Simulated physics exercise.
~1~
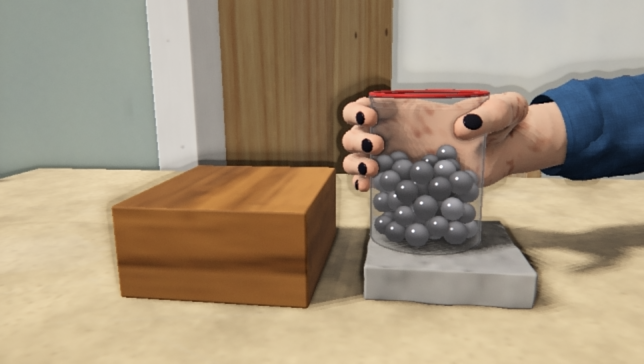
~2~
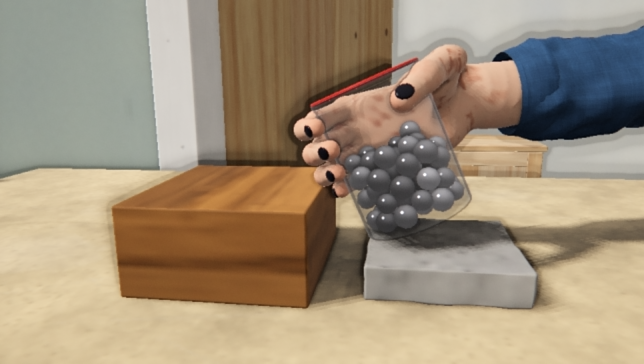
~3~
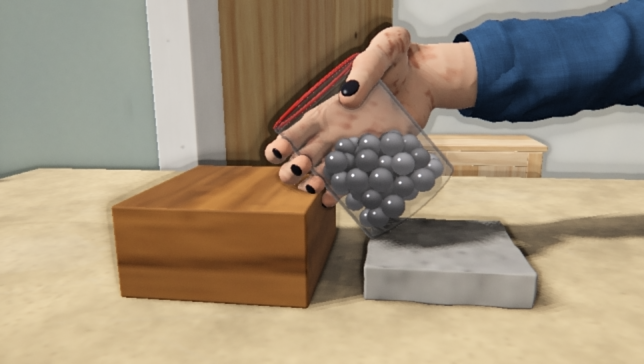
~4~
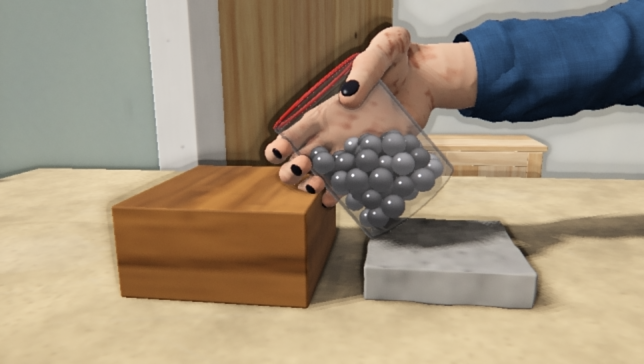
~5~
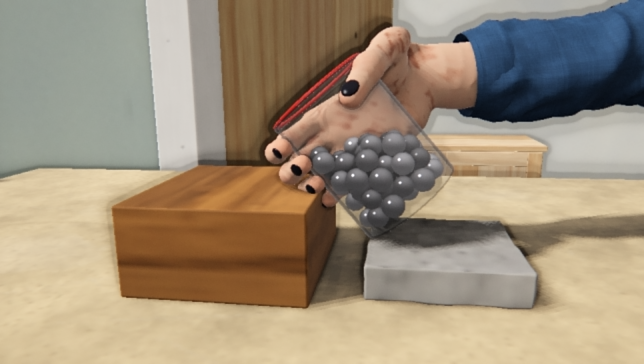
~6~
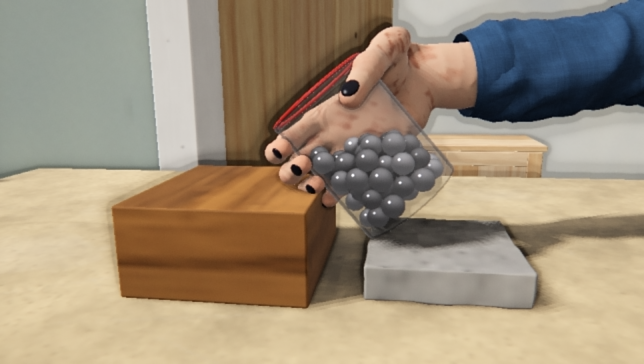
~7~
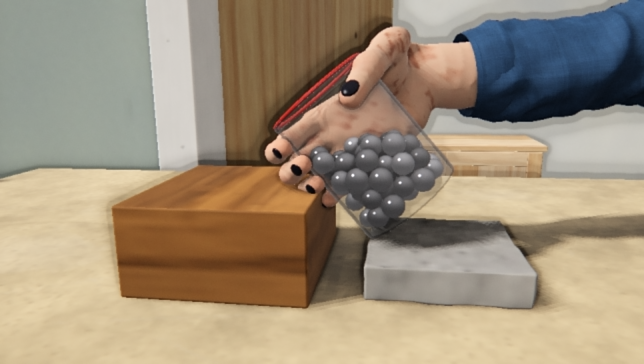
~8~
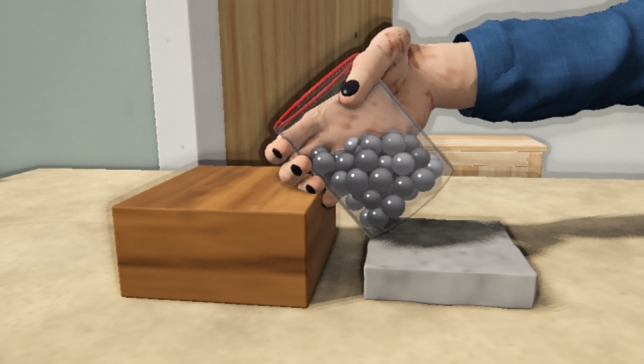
A hand in a blue sleeve held a clear, red-rimmed jar of gray balls upright on a gray slab, then tipped it left toward a brown wooden block. The balls shifted but stayed inside, and the jar ended up held still, leaning against the block.
